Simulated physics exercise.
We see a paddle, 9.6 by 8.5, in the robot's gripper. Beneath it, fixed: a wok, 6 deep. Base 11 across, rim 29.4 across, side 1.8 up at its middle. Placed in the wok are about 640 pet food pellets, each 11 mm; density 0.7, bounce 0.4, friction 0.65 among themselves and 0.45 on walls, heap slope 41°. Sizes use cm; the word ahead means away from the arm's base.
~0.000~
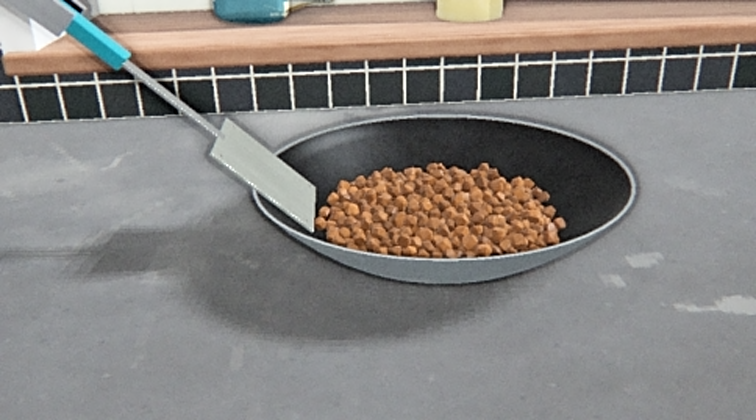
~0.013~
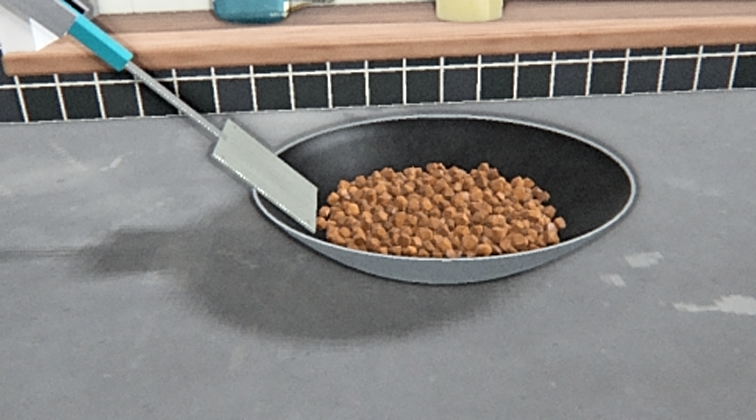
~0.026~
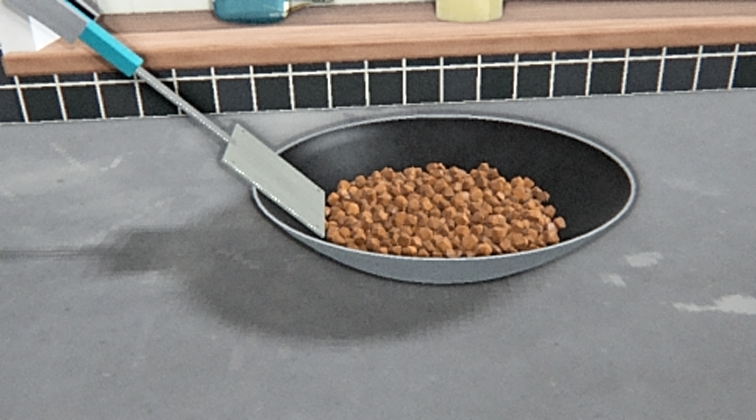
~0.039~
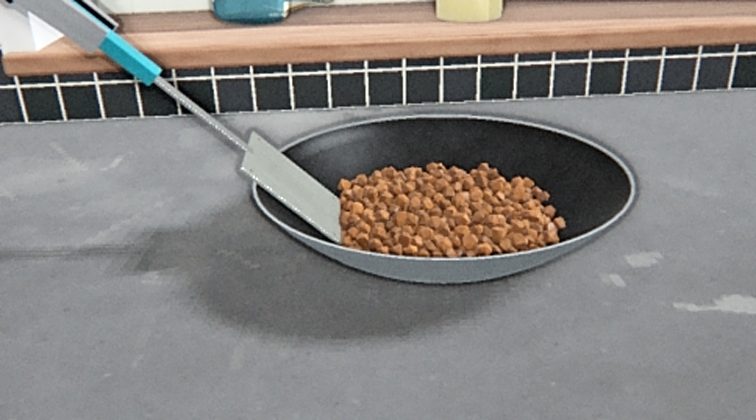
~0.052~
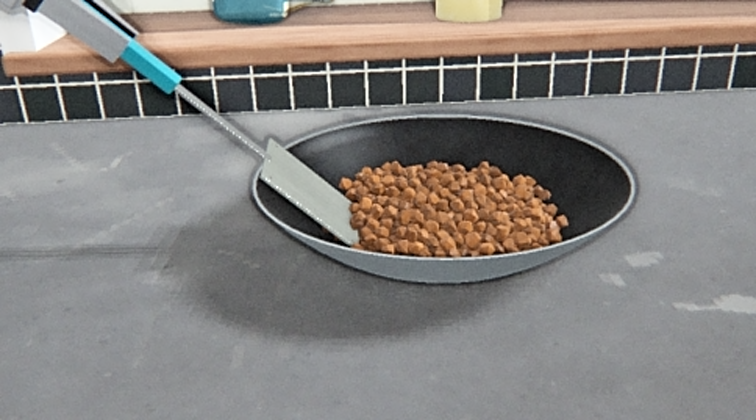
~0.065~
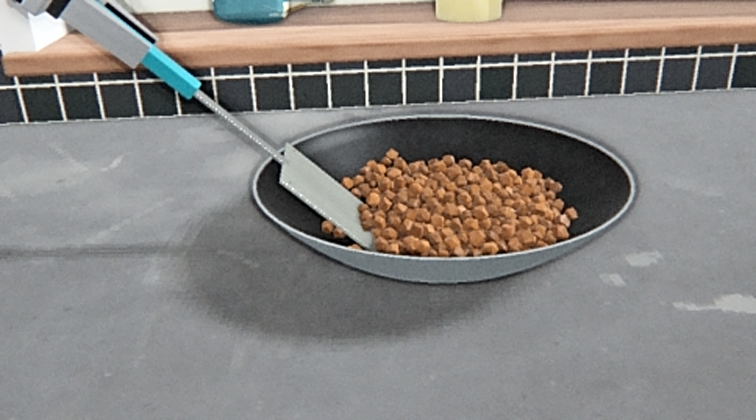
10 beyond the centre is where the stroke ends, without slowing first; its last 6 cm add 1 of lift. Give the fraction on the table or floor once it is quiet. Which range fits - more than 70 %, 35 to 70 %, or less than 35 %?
The range that fits is 35 to 70 %.
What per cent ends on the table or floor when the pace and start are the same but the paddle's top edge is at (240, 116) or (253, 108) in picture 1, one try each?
Some 50 and 50 per cent.
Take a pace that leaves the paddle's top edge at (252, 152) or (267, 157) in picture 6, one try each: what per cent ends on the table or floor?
First try about 30 %, second try about 40 %.
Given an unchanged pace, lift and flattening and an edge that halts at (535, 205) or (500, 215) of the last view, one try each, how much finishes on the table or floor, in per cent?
Estimates, in order: 30 % and 10 %.
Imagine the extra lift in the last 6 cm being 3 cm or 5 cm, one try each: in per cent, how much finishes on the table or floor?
Close to 45 and 40 percent respectively.
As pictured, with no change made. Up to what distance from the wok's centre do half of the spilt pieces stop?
The answer is around 30 cm.
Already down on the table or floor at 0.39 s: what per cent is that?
That would be near 25 per cent, give or take.
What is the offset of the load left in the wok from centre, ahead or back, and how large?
I'd put it at roughly 3.5 cm toward the front.
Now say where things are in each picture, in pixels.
Paddle top edge at (219, 135), sloping 44°; upper third of the load around (439, 203), from x 320 to 560, top at y 170; 638 in the wok, in the first picture.
Paddle top edge at (220, 136), sloping 44°; upper third of the load around (439, 203), from x 320 to 560, top at y 170, in the second picture.
Paddle top edge at (230, 141), sloping 44°; upper third of the load around (439, 203), from x 320 to 560, top at y 170, in the third picture.
Paddle top edge at (247, 149), sloping 44°; upper third of the load around (439, 203), from x 325 to 560, top at y 170, in the fourth picture.
Paddle top edge at (265, 156), sloping 44°; upper third of the load around (442, 201), from x 330 to 560, top at y 165, in the fifth picture.
Paddle top edge at (284, 161), sloping 44°; upper third of the load around (449, 196), from x 330 to 570, top at y 155; 638 in the wok, in the sixth picture.
After 0.12 s, sloping 44°, highest piece 8 above the table; 638 in the wok.
After 0.17 s, sloping 44°, highest piece 8 above the table; 634 in the wok, 4 on the blade or in flight.
After 0.39 s, sloping 44°, highest piece 12 above the table; 340 in the wok, 150 on the table or floor, 148 on the blade or in flight.
After 1.44 s, sloping 44°, highest piece 5 above the table; 340 in the wok, 298 on the table or floor.
At rest, 340 in the wok, 298 on the table or floor. That is 47 % on the table or floor.
